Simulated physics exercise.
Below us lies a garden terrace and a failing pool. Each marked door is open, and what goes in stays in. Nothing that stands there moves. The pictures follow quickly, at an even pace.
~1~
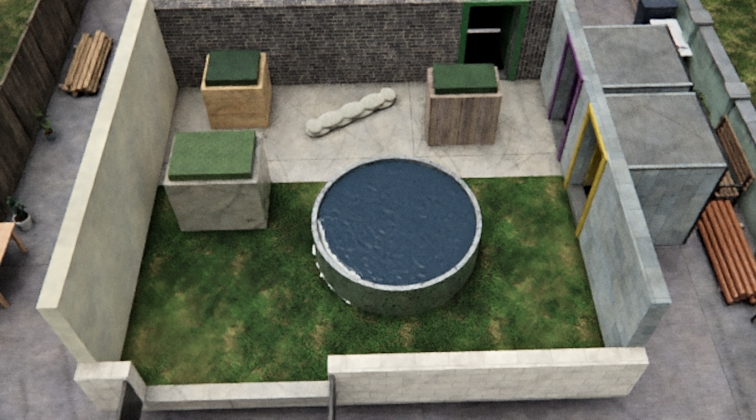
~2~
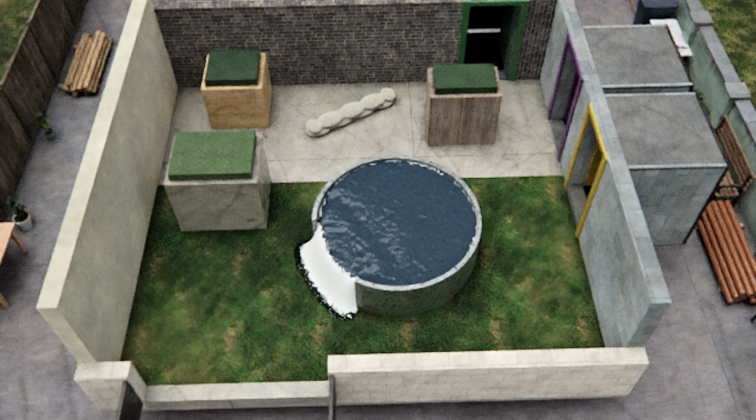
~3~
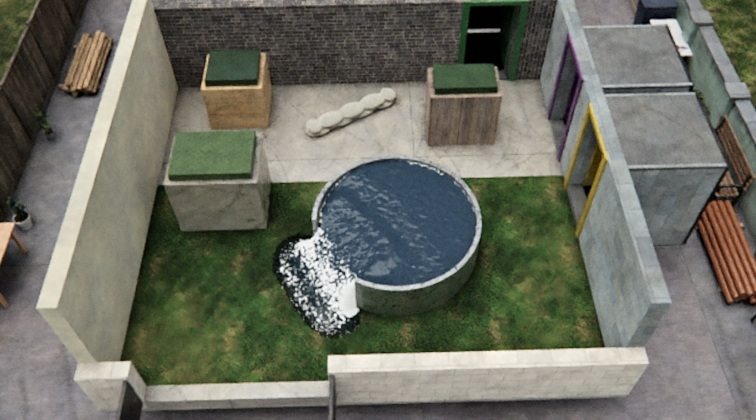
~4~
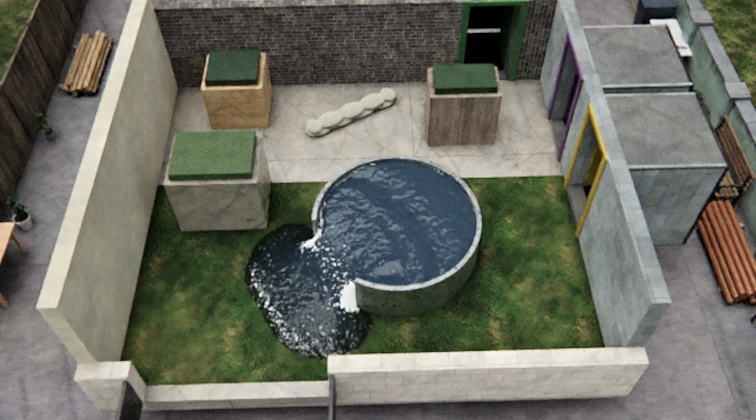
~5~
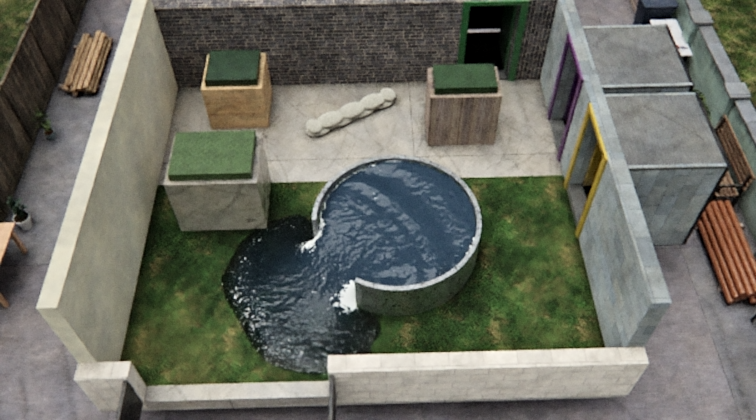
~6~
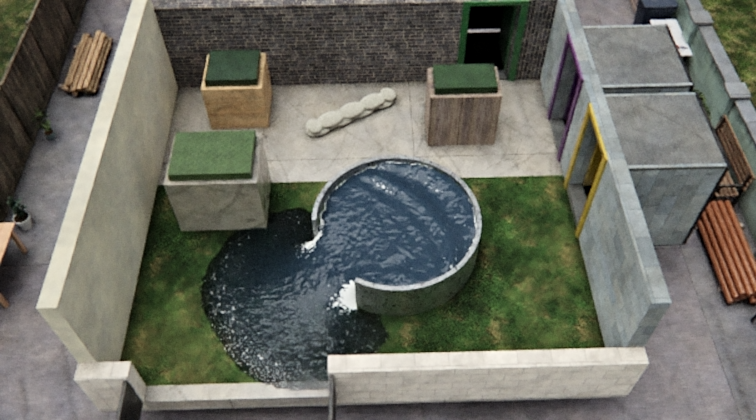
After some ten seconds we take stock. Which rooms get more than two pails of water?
One by one: The green door holds within the limit; the purple door holds within the limit; the yellow door holds within the limit.
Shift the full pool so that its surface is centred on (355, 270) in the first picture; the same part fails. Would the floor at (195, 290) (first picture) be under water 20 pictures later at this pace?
Answer: Flooded.
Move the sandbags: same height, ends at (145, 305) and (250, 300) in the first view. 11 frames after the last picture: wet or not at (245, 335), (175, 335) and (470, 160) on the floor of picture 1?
In turn: Awash, wet, no water.
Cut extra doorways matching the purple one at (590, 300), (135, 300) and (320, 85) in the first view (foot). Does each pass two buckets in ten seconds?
As listed: Is under, is over, stays under.
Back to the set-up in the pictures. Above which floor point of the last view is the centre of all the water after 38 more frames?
Roughly at (292, 262).
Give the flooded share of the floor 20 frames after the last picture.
Close to 35 %.
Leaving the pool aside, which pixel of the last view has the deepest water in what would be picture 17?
Around (133, 362).
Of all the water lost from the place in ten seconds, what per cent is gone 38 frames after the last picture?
Some 70 per cent.
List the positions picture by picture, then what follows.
In the first frame, the round tank at (396, 221) is whole and still.
In the second frame, water pours out at (328, 270) and has run to (306, 244).
In the third frame, the front is at (283, 248), out from the gap at (329, 272).
In the fourth frame, water pours out at (329, 273) and has run to (265, 242).
In the fifth frame, the front is at (232, 268), out from the gap at (329, 273).
In the sixth frame, water pours out at (329, 272) and has run to (208, 305).
A moment on, water covers 25 % of the floor; the green door not reached, the purple door not reached, the yellow door not reached.
Next, water covers 30 % of the floor; the green door not reached, the purple door not reached, the yellow door not reached.
Then, water covers 35 % of the floor; the green door not reached, the purple door not reached, the yellow door not reached.
Later, water covers 45 % of the floor; the green door not reached, the purple door not reached, the yellow door not reached.
In the end, water covers 60 % of the floor; the green door not reached, the purple door not reached, the yellow door not reached.
